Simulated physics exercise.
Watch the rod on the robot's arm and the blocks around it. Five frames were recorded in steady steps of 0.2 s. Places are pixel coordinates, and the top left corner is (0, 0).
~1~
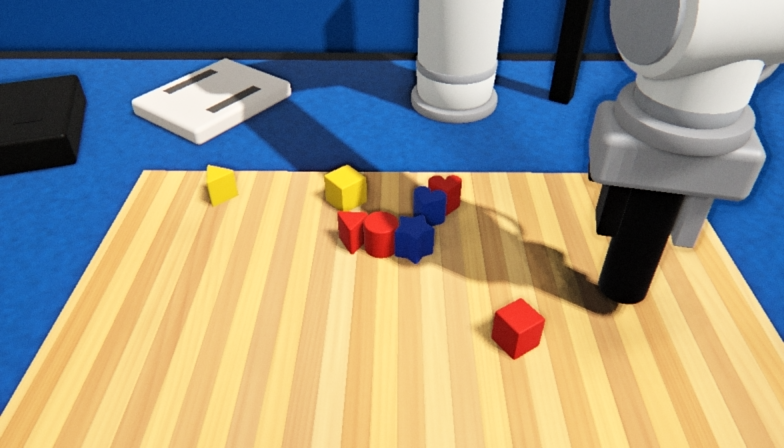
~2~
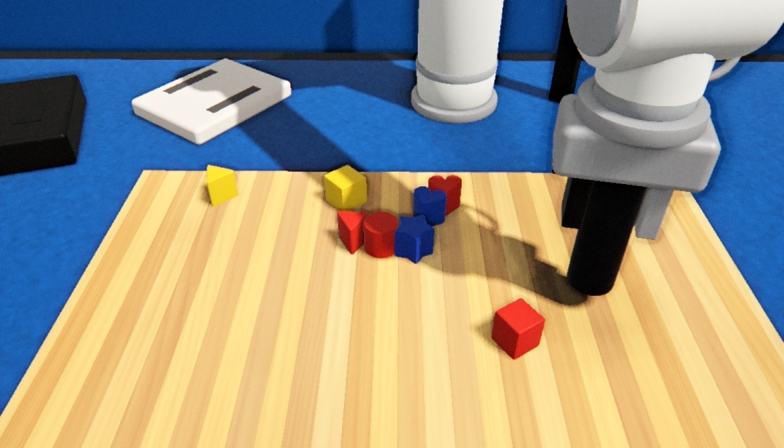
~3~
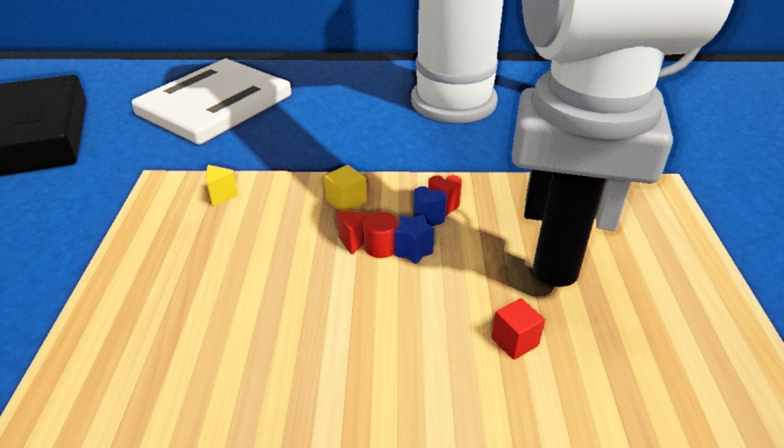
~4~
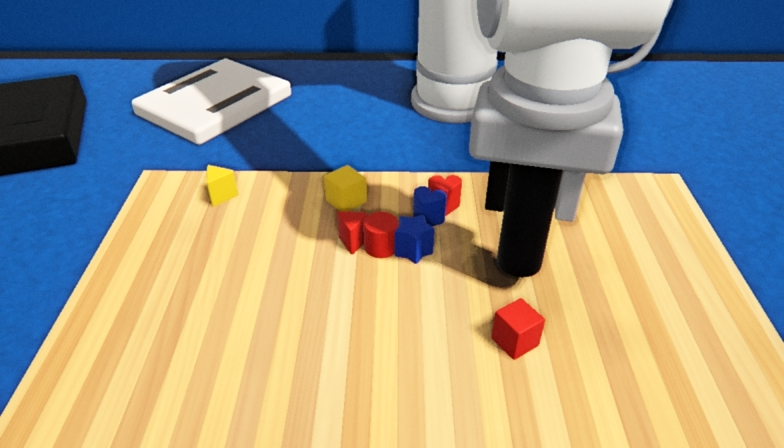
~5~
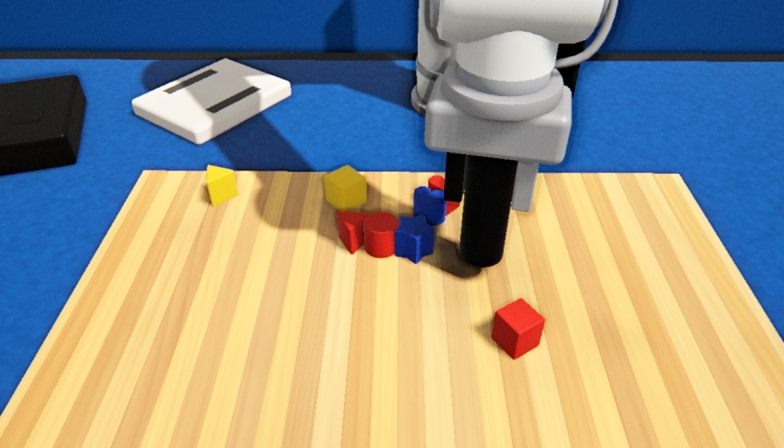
A robot arm's black rod sweeps left across a wooden board, passing behind a red cube and nearing still, clustered blocks.
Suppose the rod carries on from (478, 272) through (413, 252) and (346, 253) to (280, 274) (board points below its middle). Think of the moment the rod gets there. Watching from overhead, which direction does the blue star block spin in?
The turn is clockwise.
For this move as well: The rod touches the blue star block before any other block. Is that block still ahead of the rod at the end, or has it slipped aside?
My guess is it ends up beside or behind the rod.
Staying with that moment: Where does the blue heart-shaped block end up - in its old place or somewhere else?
By then it is still where it was.
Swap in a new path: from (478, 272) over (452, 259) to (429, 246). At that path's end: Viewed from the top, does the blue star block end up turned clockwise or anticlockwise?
Seen from above, counterclockwise.
The first path, step by step. One third of the way, rod (413, 234); red triangle (321, 215), turned 10° anticlockwise; red disc (348, 218); blue star block (381, 216), turned 20° anticlockwise.
Two thirds of the way, rod (344, 235); red triangle (262, 206), turned 30° anticlockwise; red disc (289, 209); blue star block (320, 211).
At the end, rod (277, 256); red triangle (250, 203), turned 30° anticlockwise; red disc (277, 204); blue star block (307, 214), turned 35° clockwise; blue heart-shaped block not moved.
